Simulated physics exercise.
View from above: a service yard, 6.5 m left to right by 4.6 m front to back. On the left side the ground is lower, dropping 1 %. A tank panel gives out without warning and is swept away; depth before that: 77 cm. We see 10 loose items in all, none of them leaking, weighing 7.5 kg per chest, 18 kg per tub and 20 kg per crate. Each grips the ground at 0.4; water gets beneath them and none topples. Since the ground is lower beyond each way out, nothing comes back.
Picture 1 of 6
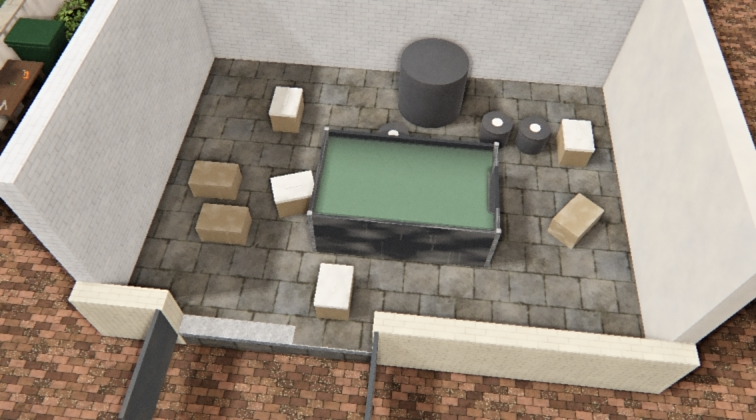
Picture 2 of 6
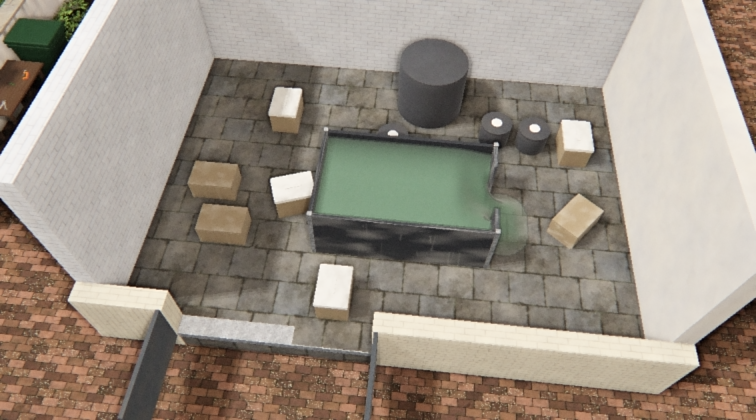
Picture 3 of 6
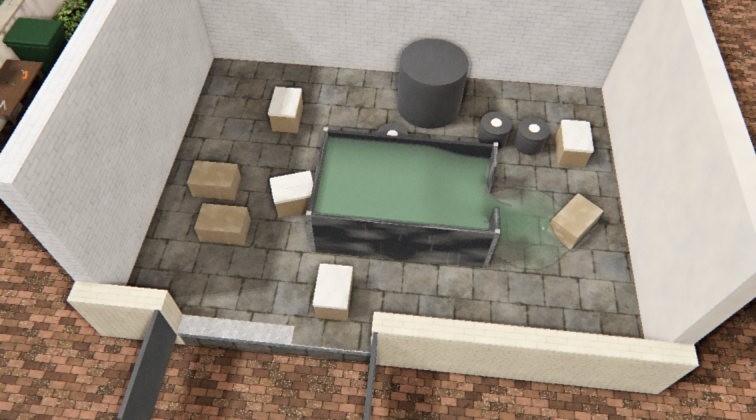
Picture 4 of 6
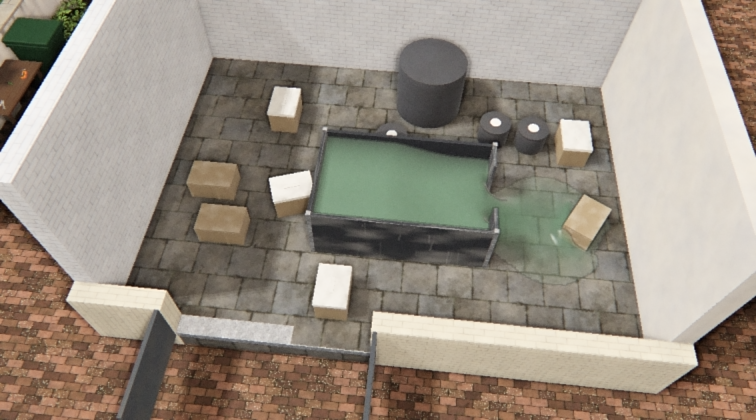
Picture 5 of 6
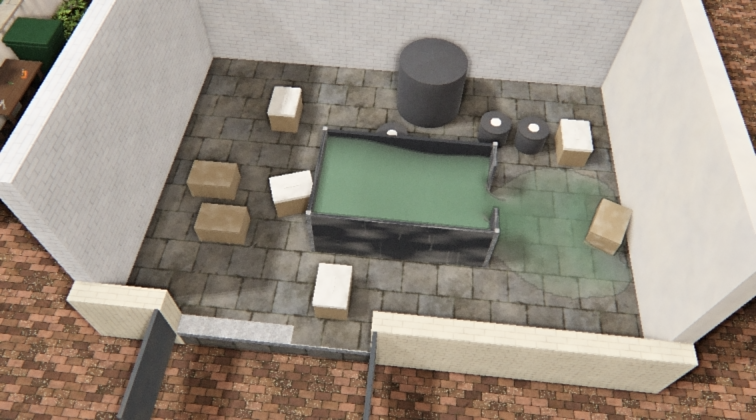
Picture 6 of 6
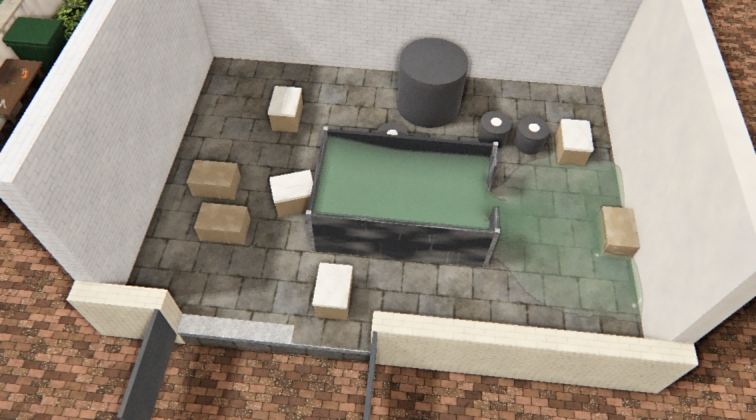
Green water stands in a dark rectangular tank in a walled, paved yard, then pours out through the tank's open right end and fans across the paving. It reaches a tan crate, turns it and pushes it right toward the white wall, while the sheet widens around it and the other boxes stay put.
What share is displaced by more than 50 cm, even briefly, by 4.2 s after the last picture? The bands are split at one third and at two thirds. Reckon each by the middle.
We'll see only a small share moved that far, short of a third.
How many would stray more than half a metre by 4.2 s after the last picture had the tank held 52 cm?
3.
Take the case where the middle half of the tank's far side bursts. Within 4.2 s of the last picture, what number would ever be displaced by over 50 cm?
Count: 8.
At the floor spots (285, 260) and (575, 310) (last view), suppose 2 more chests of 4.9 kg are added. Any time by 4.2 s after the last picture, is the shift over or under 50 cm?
Result in order: Exceeded; exceeded.
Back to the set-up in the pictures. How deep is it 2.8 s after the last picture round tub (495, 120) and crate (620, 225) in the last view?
Depth approx. 2 cm / 21 cm.
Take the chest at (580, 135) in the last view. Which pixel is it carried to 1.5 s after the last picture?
Close to pixel (561, 69).
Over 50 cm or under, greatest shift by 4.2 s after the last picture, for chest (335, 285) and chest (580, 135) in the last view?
Well, one then the other: A bigger shift, then a bigger shift.
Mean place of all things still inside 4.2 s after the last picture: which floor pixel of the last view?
Close to (369, 178).
Then, 0.4 s after the last picture 1 of 10 are over 50 cm from their spots; 1 afloat.
Then, 1.5 s after the last picture 2 of 10 are over 50 cm from their spots; 2 afloat.
Then, 2.8 s after the last picture 3 of 10 are over 50 cm from their spots; 2 afloat.
Then, 4.2 s after the last picture 3 of 10 are over 50 cm from their spots, and 3 have been at some point; 2 afloat.
